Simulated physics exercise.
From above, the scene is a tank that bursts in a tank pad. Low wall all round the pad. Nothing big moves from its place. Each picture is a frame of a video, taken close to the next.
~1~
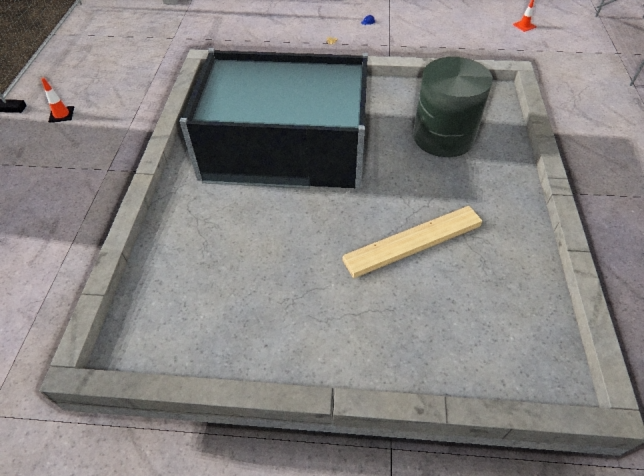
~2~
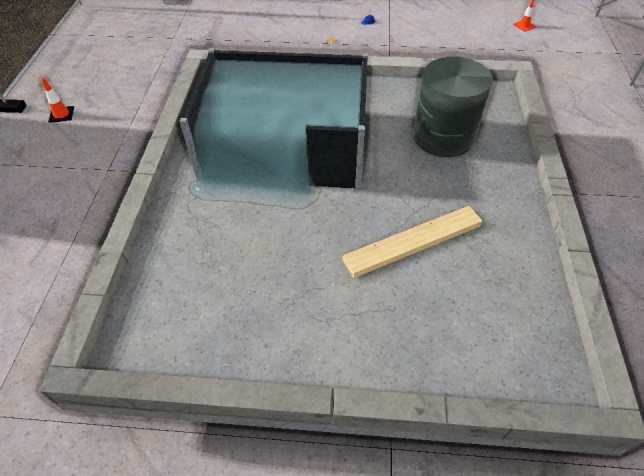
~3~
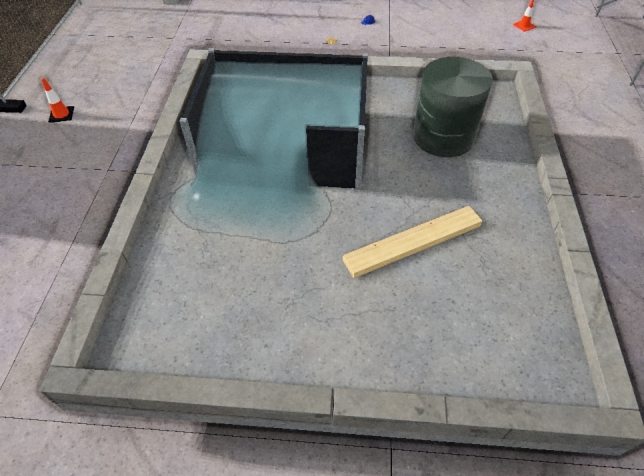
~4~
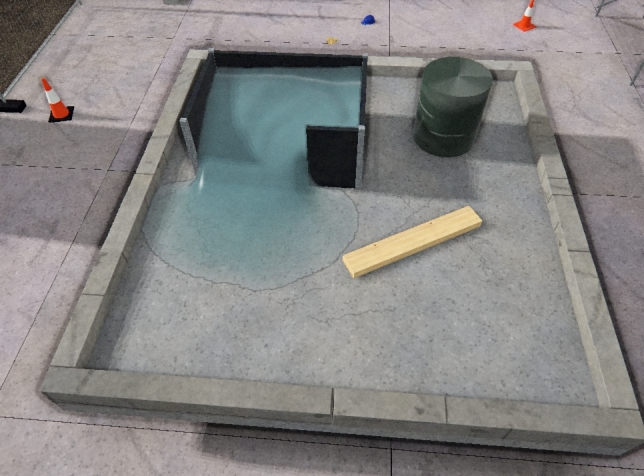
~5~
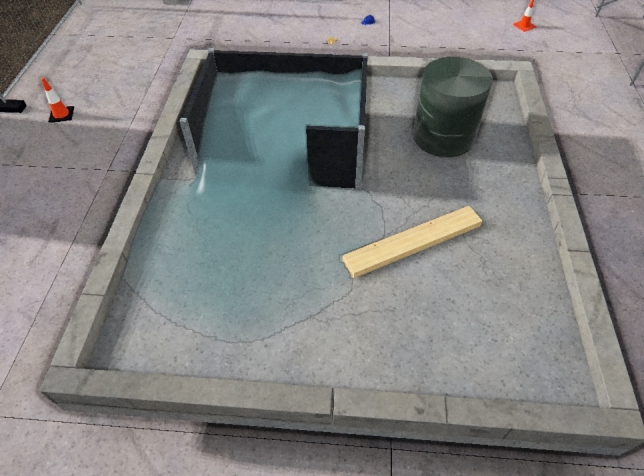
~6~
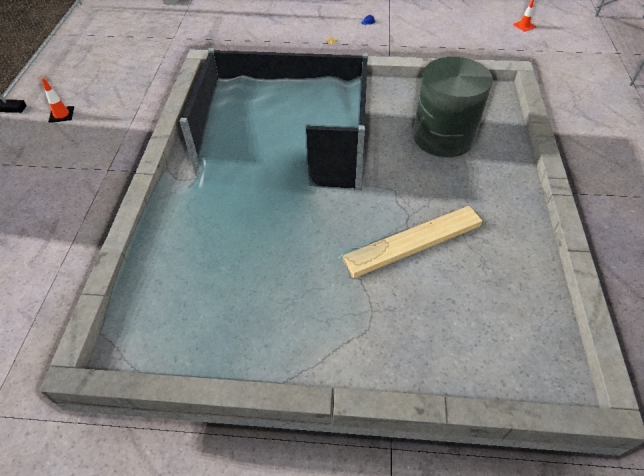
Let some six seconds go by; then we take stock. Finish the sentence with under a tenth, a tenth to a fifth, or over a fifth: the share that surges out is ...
The share that surges out is over a fifth.
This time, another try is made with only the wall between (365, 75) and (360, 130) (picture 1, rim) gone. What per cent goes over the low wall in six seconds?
Some 14 in a hundred.
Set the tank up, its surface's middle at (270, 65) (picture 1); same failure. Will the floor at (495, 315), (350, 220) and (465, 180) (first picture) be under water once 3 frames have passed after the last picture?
One by one, I'd say not reached, then inundated, then not reached.
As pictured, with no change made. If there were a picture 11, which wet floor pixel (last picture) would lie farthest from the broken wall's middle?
Farthest reach: (485, 404).
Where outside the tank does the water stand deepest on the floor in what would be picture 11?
Estimated pixel: (124, 377).
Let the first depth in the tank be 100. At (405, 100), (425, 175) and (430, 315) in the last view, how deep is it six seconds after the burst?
4, 8 and 8 in a hundred, in turn.
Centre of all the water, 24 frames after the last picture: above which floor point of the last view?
Close to (316, 253), I reckon.
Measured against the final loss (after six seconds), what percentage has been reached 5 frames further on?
Log: Around 10 %, estimated.
A moment on, water covers 30 % of the floor; the low wall has let 0 % over.
Next, water covers 35 % of the floor; the low wall has let 2 % over.
Then, water covers 50 % of the floor; the low wall has let 19 % over.
Later, water covers 60 % of the floor; the low wall has let 24 % over.
In the end, water covers 75 % of the floor; the low wall has let 24 % over.
